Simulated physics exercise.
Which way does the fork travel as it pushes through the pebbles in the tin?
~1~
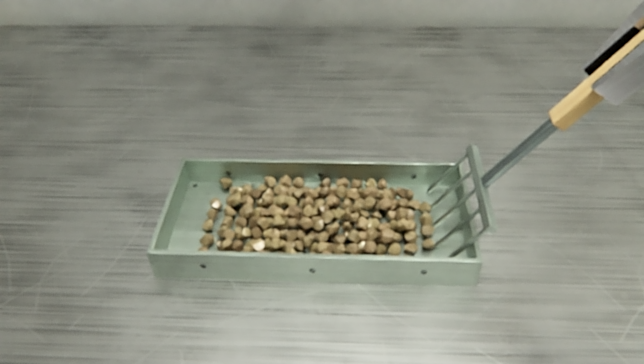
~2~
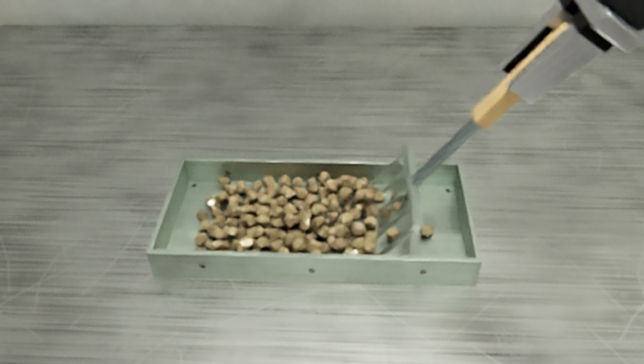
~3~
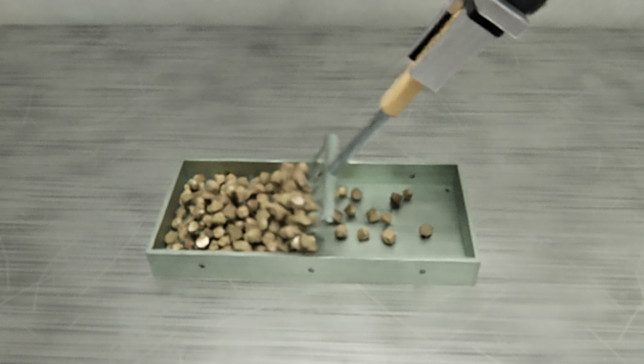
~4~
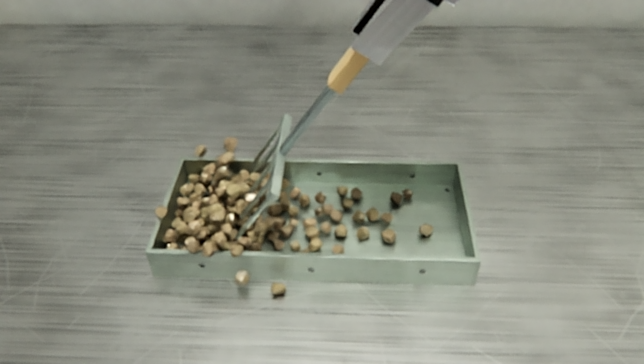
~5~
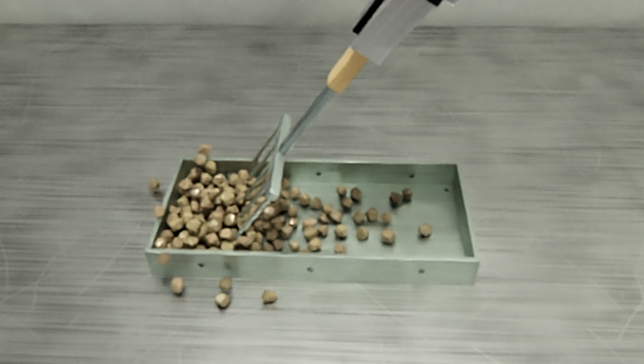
The fork travels to the left, from the right end of the tin toward the left end.
We see a robot's fork sweep left through a shallow green tin of small brown pebbles, heaping them toward the left end and leaving a scattered few behind, until several spill over the sides and lie on the grey table while most stay in the tin.
